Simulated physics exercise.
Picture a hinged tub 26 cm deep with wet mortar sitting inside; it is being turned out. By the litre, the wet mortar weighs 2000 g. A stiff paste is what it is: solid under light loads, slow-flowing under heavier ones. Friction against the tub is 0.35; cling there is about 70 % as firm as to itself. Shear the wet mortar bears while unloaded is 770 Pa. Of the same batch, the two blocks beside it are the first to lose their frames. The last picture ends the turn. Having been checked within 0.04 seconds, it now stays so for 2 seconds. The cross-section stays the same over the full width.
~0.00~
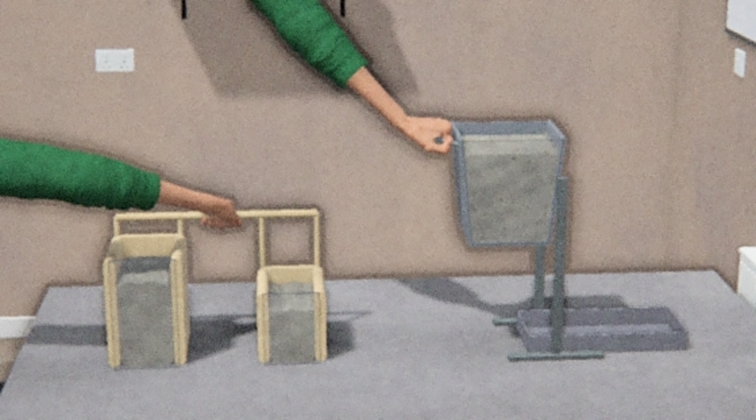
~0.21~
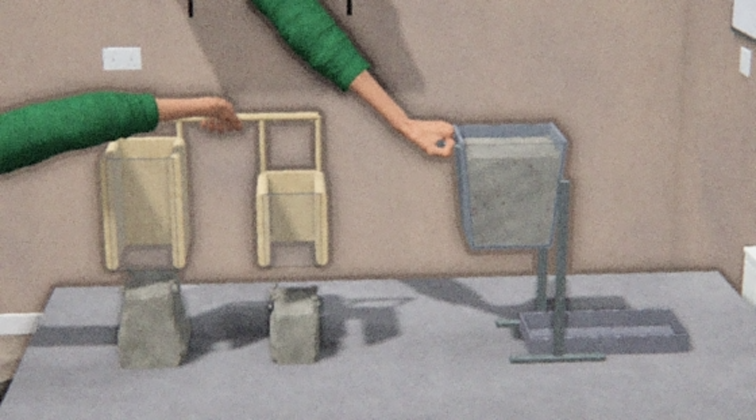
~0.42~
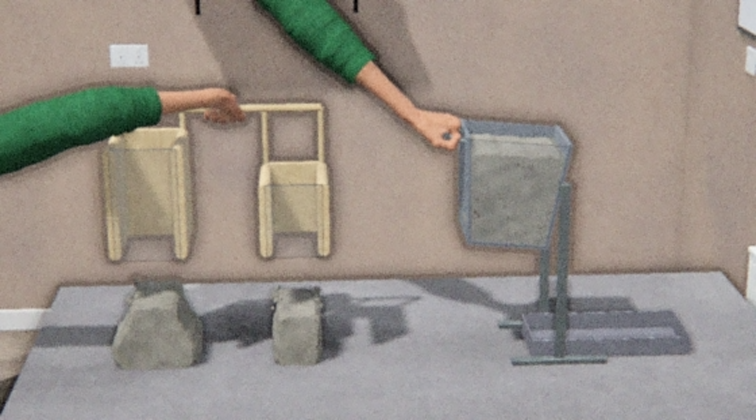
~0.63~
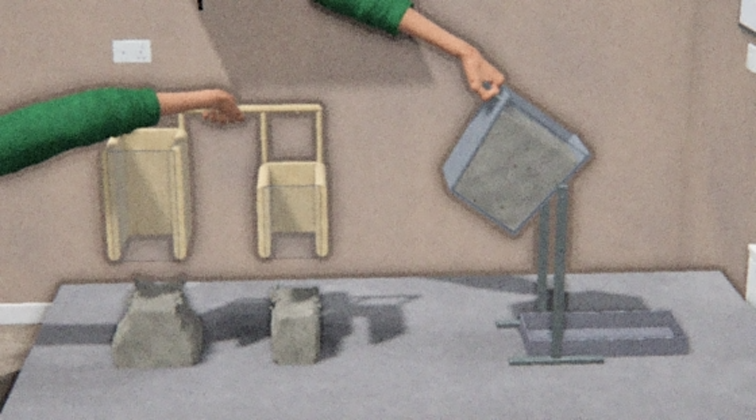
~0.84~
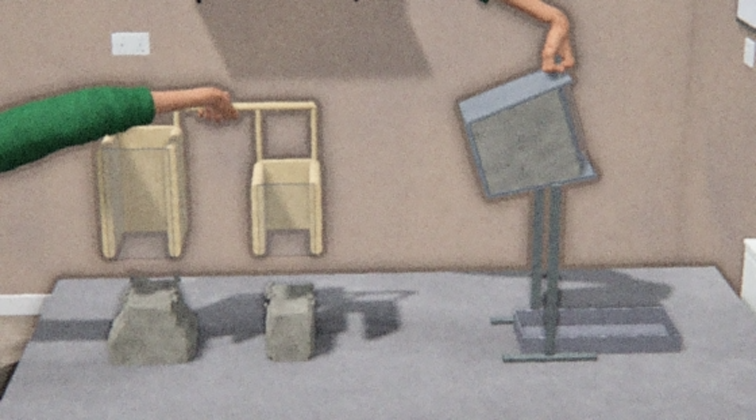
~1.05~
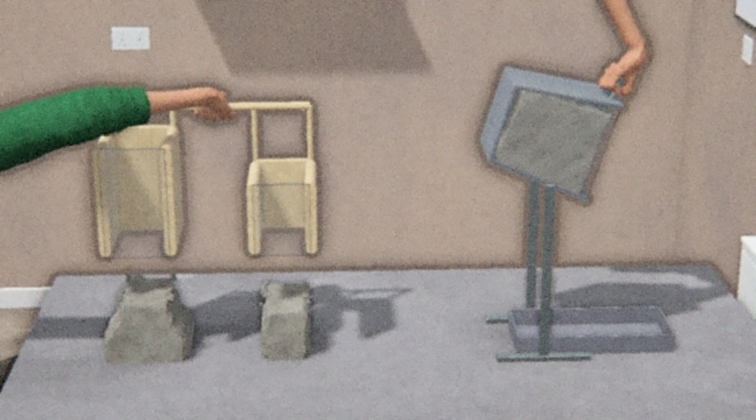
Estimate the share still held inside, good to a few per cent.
I would say about 0 percent.
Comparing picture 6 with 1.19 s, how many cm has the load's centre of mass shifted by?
It has moved around 8 centimetres.
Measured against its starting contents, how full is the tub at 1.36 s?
About 35 %.
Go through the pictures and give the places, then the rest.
Handle-side rim at (464, 141), tilt 0 degrees; highest point of the wet mortar at (540, 151); test blocks 23 cm, 15 cm high (left to right), in the first picture.
Handle-side rim at (466, 144), tilt 0 degrees; highest point of the wet mortar at (542, 155); test blocks 20 cm, 15 cm high (left to right), in the second picture.
Handle-side rim at (472, 139), tilt 5 degrees; highest point of the wet mortar at (480, 153); test blocks 17 cm, 15 cm high (left to right), in the third picture.
Handle-side rim at (510, 99), tilt 36 degrees; highest point of the wet mortar at (508, 115); test blocks 17 cm, 15 cm high (left to right), in the fourth picture.
Handle-side rim at (571, 84), tilt 74 degrees; highest point of the wet mortar at (557, 93); test blocks 17 cm, 15 cm high (left to right), in the fifth picture.
Handle-side rim at (621, 109), tilt 107 degrees; highest point of the wet mortar at (531, 93); test blocks 17 cm, 15 cm high (left to right), in the sixth picture.
By 1.19 s, the tub is at 107 degrees and holds 75 %.
By 1.36 s, the tub is at 107 degrees and holds 33 %.
By 1.53 s, the tub is at 107 degrees and holds 10 %.
By 1.70 s, the tub is at 107 degrees and holds 0 %.
By 3.05 s, at the end, the tub is at 107 degrees and holds 0 %.
